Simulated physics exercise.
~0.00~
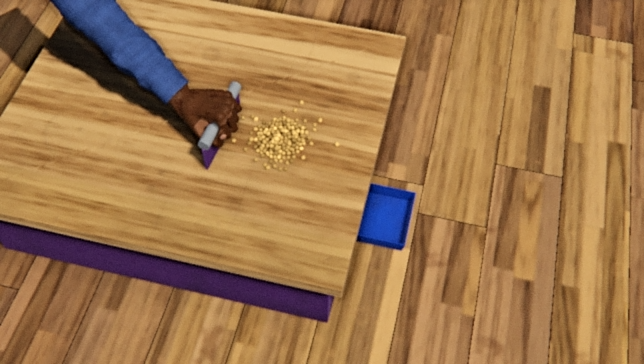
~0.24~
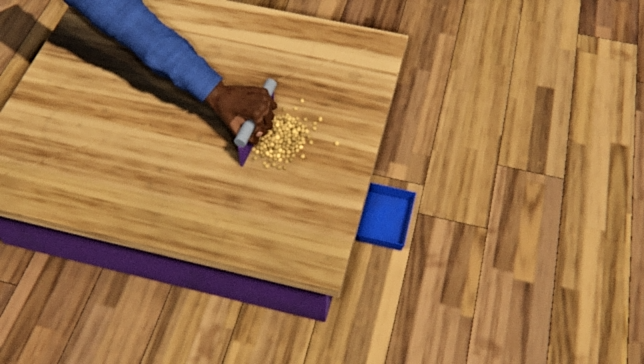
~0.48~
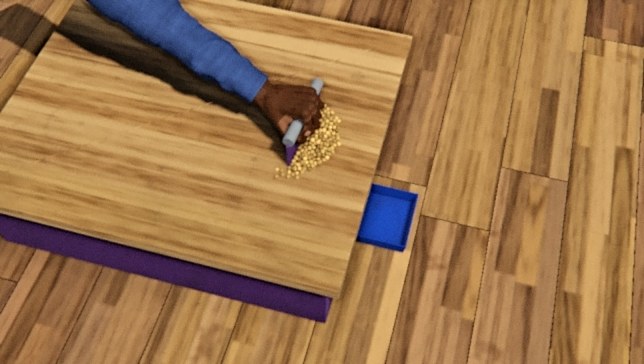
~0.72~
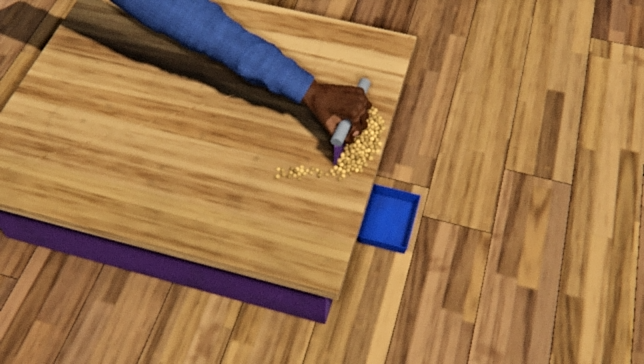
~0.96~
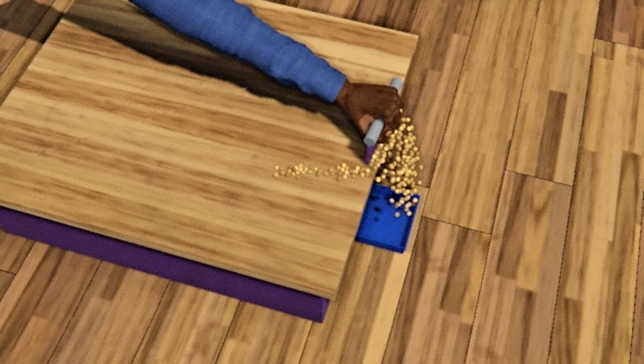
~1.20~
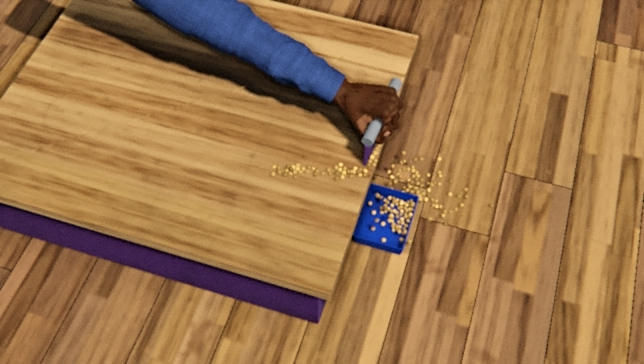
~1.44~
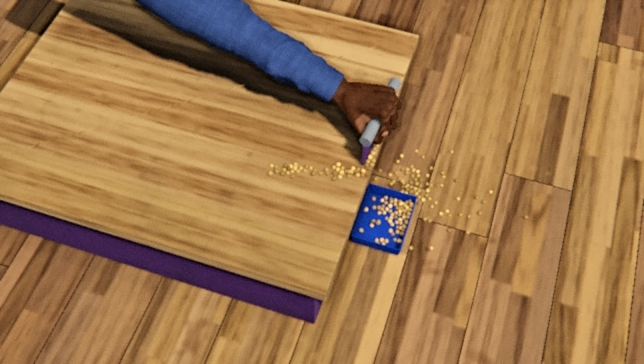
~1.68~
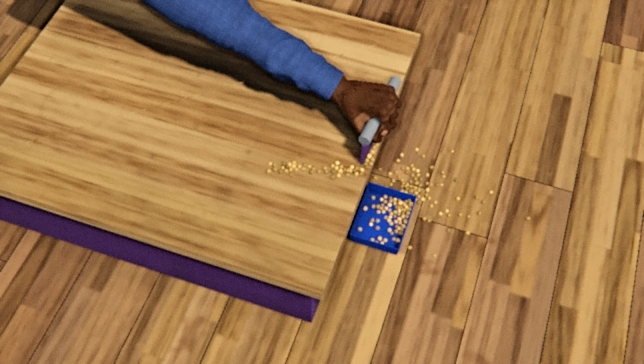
On a wooden tabletop, a blue-sleeved hand scraping dried chickpeas rightward over the edge, some landing in a blue tin, others scattering beyond.
